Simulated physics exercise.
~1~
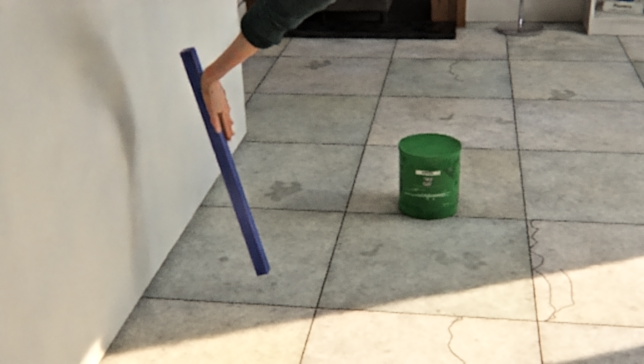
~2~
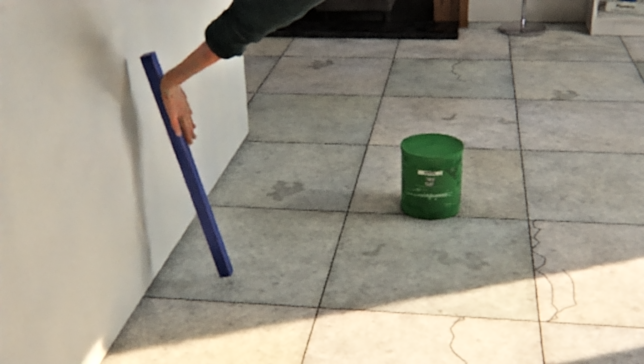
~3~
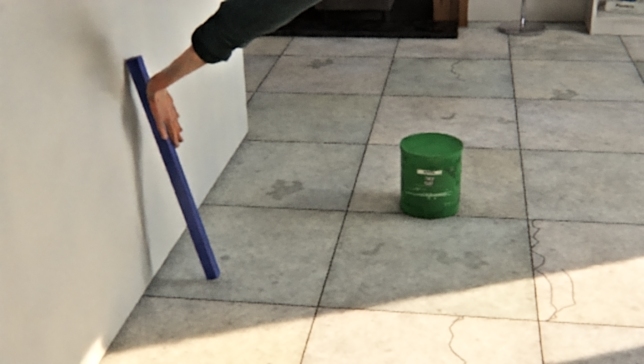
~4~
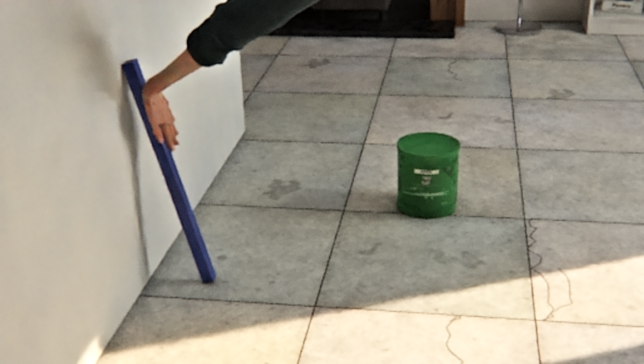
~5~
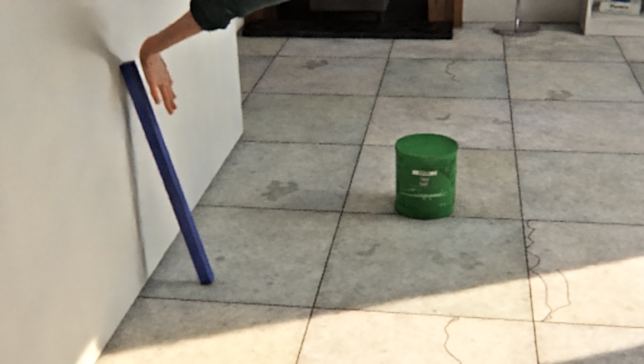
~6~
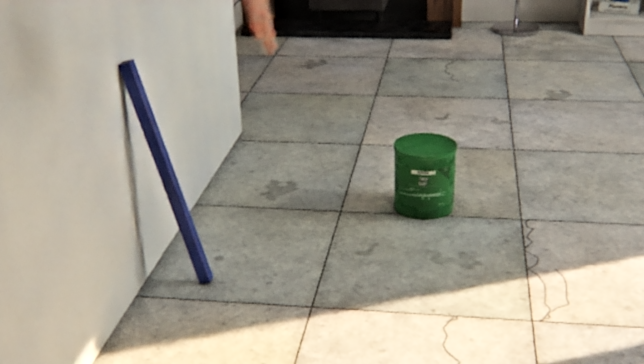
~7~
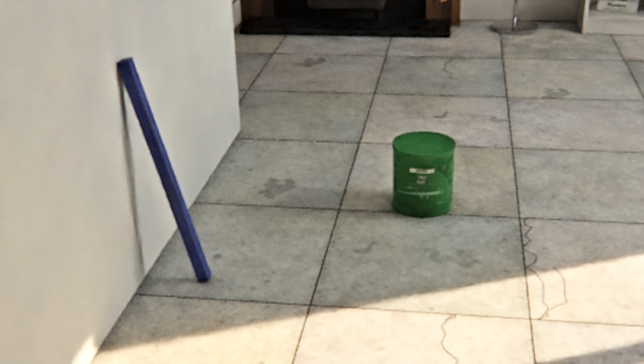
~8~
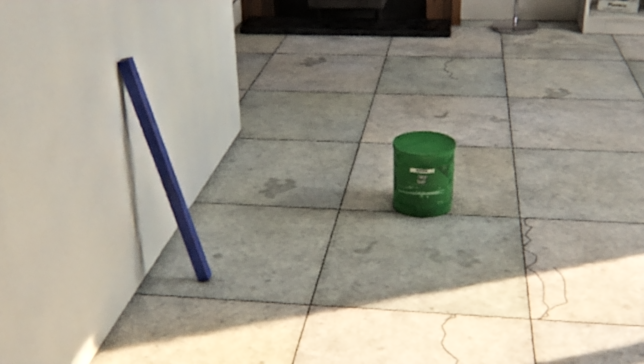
We see a hand move a slanted blue pole left until it leans against a pale wall, while a green pail stands on the tiled floor to the right. The hand lets go and withdraws, and the pole stays leaning, with the pail still in its place.
